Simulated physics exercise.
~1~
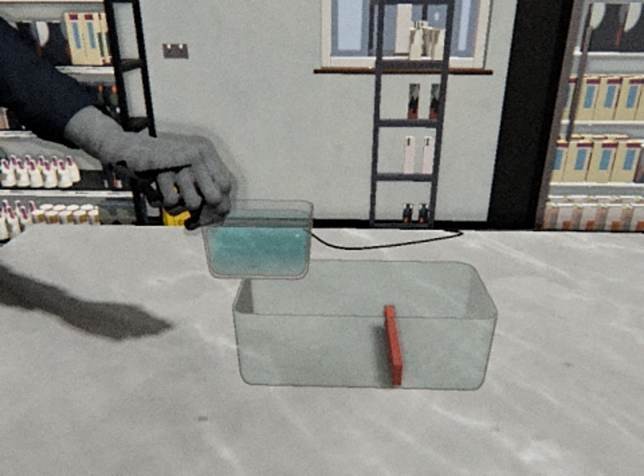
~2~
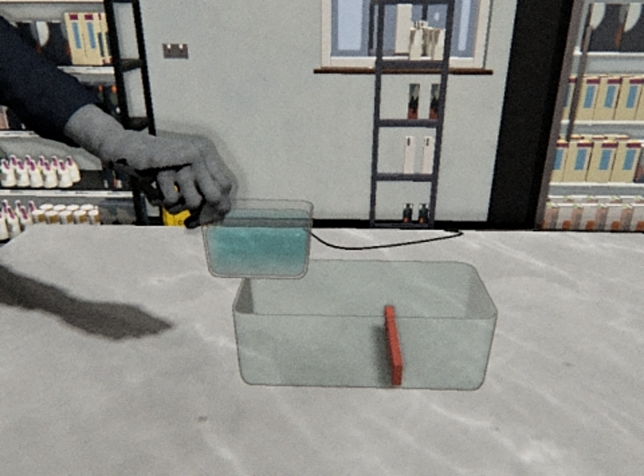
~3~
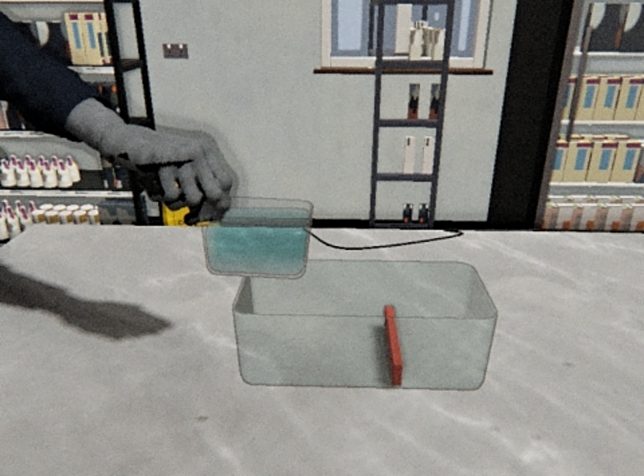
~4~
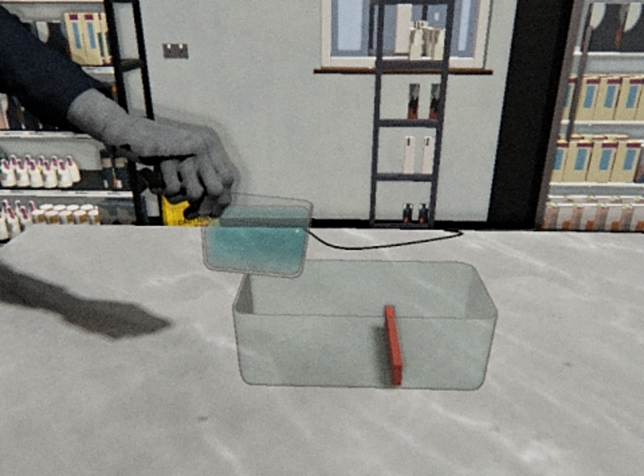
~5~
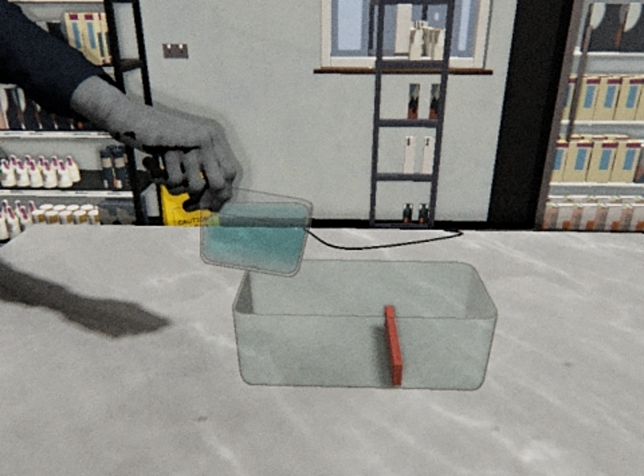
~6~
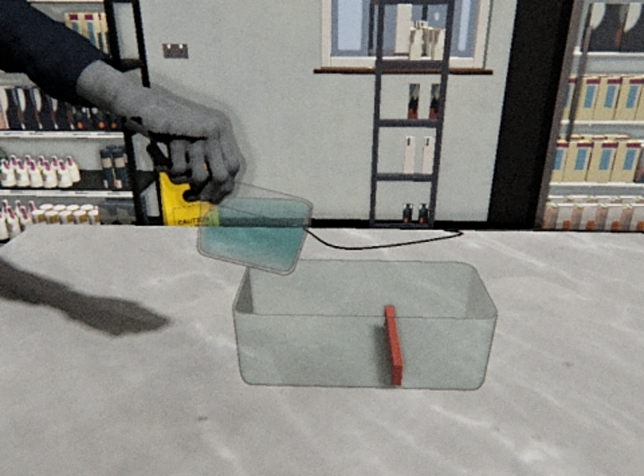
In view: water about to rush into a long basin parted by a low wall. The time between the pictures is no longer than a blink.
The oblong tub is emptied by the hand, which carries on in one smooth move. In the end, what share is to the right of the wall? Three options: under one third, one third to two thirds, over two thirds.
Answer: One third to two thirds.
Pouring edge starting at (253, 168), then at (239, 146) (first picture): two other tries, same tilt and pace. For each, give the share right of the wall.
15 % and 20 %.
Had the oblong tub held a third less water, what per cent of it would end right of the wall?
I'd put it at around 25 %.
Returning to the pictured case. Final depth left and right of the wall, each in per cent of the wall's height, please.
Left side 40 percent, right side 60 percent.
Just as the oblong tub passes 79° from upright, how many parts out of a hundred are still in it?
Amount still in: Approx. 45 %.
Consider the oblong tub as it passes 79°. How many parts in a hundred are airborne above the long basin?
Some 40 per cent.
A moment on, the tilt is 79° and 46 per cent is still to pour, 13 is left of the wall and 0 right of it.
Next, the tilt is 114° and 3 per cent is still to pour, 33 is left of the wall and 55 right of it.
Then the tilt is 116° and 0 per cent is still to pour, 53 is left of the wall and 45 right of it.
Later the tilt is 116° and 0 per cent is still to pour, 53 is left of the wall and 44 right of it.
At rest 53 per cent lies left of the wall, 44 right of it and 2 outside.
